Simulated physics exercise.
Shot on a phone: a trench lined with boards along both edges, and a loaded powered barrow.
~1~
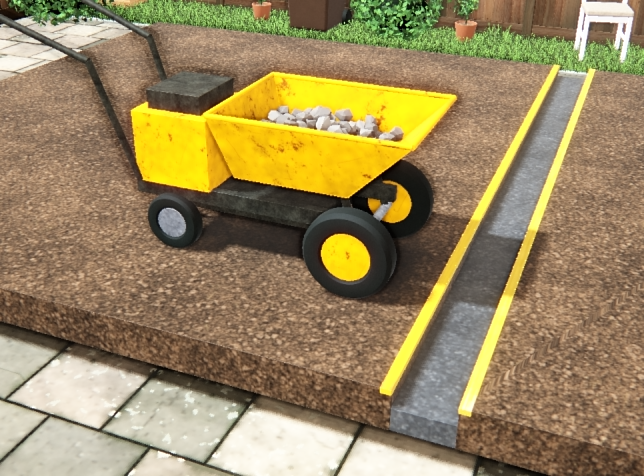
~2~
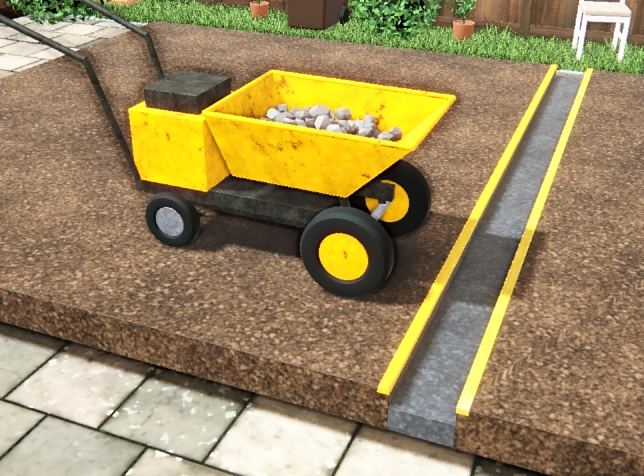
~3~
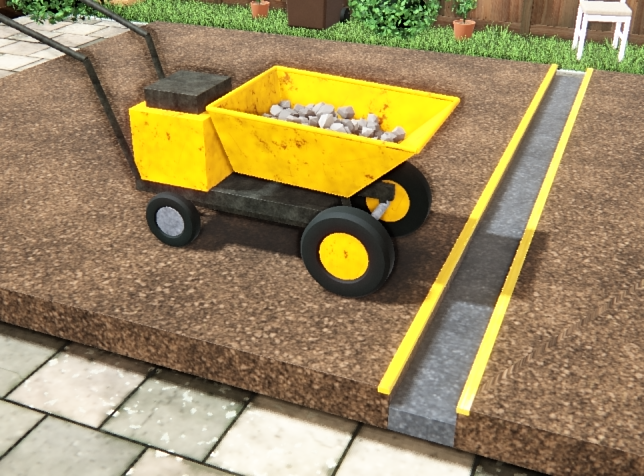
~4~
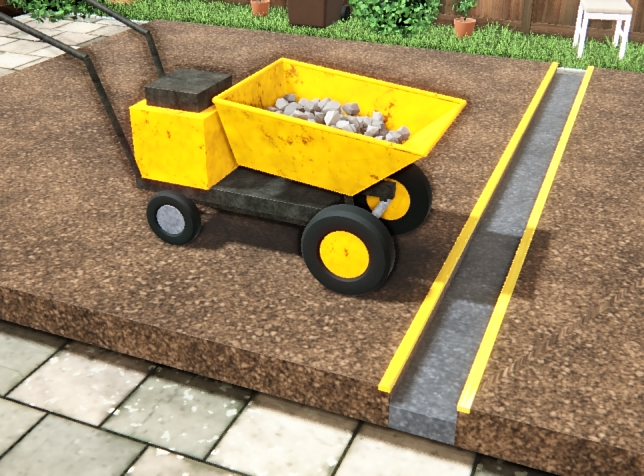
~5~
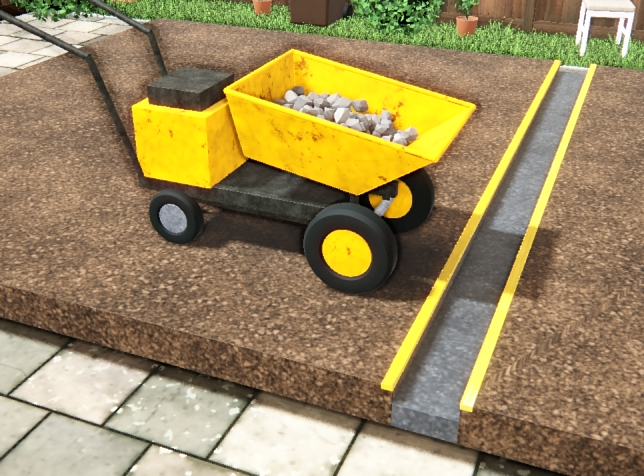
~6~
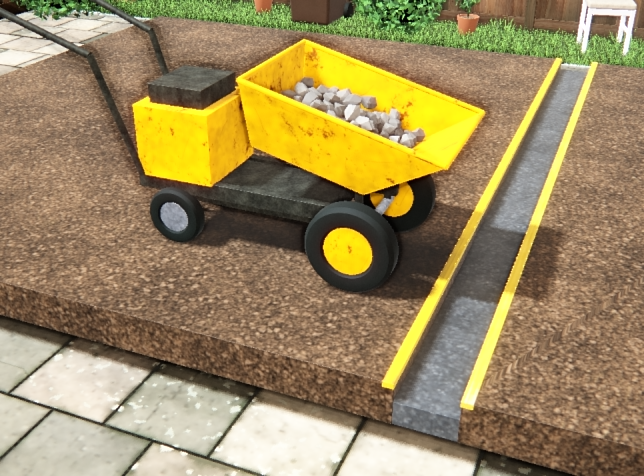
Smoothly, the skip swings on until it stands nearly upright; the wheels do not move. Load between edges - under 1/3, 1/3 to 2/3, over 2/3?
Under 1/3.
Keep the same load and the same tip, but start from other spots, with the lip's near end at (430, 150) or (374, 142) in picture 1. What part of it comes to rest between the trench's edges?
About 0 percent at the first place and about 50 percent at the second.
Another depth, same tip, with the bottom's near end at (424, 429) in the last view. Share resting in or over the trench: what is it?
Something close to 10 per cent.
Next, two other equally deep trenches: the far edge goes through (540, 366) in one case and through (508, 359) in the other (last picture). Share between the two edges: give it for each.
The first try lands around 70 %, the second around 40 %.
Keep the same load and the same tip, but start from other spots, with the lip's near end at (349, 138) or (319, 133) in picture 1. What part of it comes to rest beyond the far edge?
About 10 % and 0 %.
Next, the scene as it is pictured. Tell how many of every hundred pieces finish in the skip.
Roughly 20 percent.
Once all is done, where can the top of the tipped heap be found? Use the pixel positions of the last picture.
Once it settles, the peak is close to (543, 271) in the last picture.
Soon, skip tipped steeply; all in the skip.
A while on, skip tipped right over; about two thirds in the skip; a stray few in or heaped over the trench; about a third beyond it.
Towards the end, skip tipped right over; about a quarter in the skip; a small part in or heaped over the trench; about two thirds beyond it.
Finally, skip tipped right over; about a quarter in the skip; a small part in or heaped over the trench; about two thirds beyond it.
